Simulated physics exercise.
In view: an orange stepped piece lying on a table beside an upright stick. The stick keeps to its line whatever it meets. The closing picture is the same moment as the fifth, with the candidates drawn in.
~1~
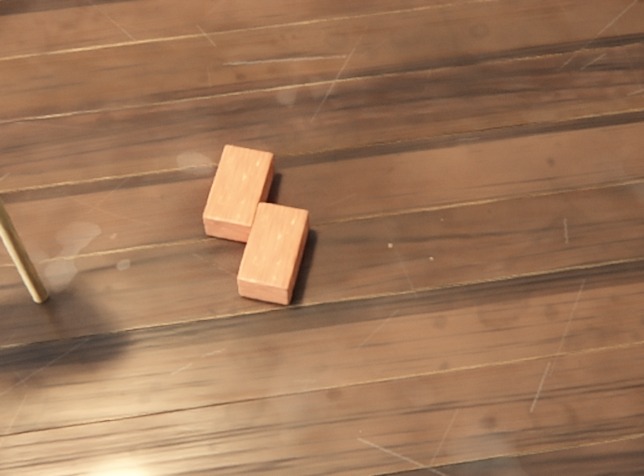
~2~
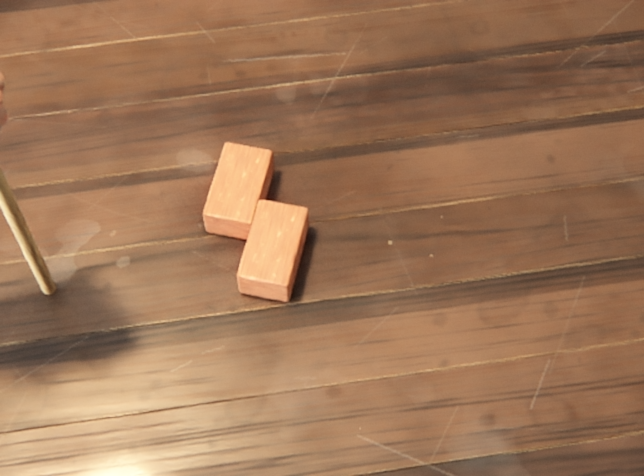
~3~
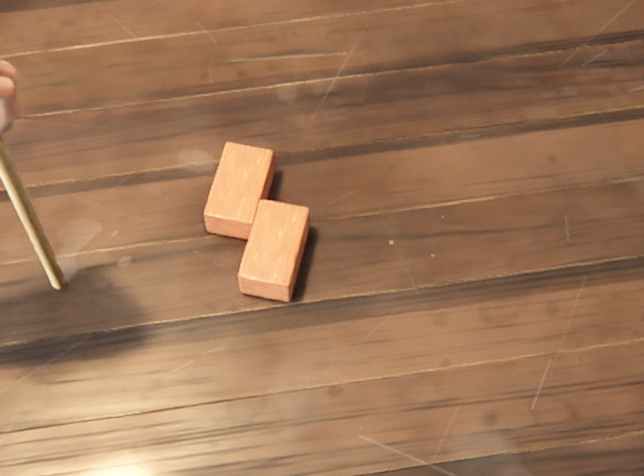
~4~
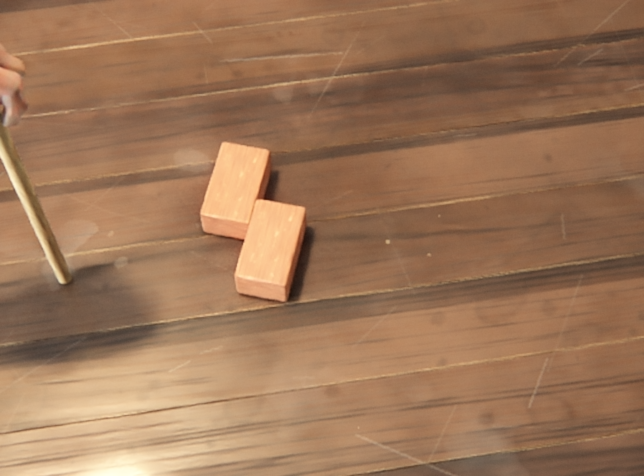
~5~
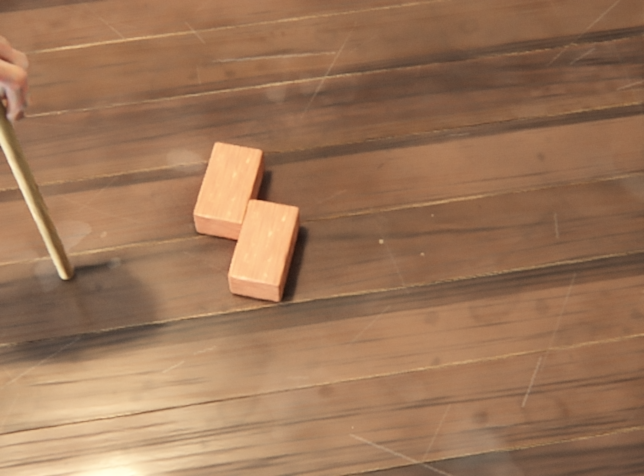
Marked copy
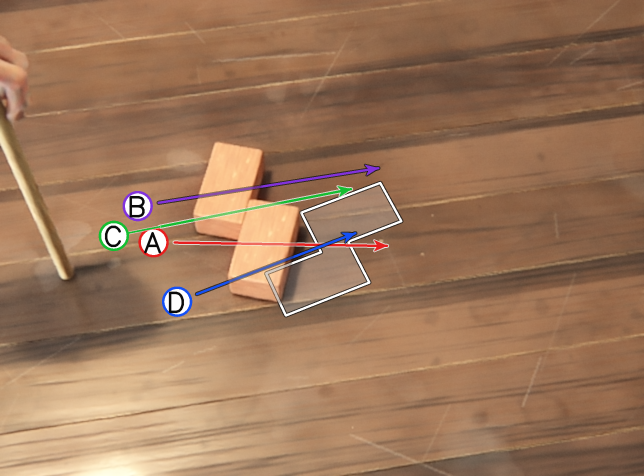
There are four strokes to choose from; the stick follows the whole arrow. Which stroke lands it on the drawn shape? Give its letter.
With C it matches the outline.
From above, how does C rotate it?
It turns clockwise.
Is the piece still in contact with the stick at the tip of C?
Yes.
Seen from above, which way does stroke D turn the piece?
On that stroke, anticlockwise.
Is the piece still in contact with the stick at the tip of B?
At the end, no.
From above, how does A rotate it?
Anticlockwise.
On the marked copy, A from (175, 243) to (387, 246); B from (158, 203) to (379, 168); C from (160, 227) to (351, 189); D from (197, 294) to (355, 233).
Taking C. A third of the way, foot of the stick (230, 214), piece (272, 181).
Two thirds of the way, foot of the stick (301, 200), piece (338, 192).
When it is over, foot of the stick (351, 190), piece (355, 199); it fills the outline.
As for the rest, A leaves the piece out of the outline, at (292, 198); B leaves the piece out of the outline, at (317, 195); D leaves the piece out of the outline, at (266, 194).
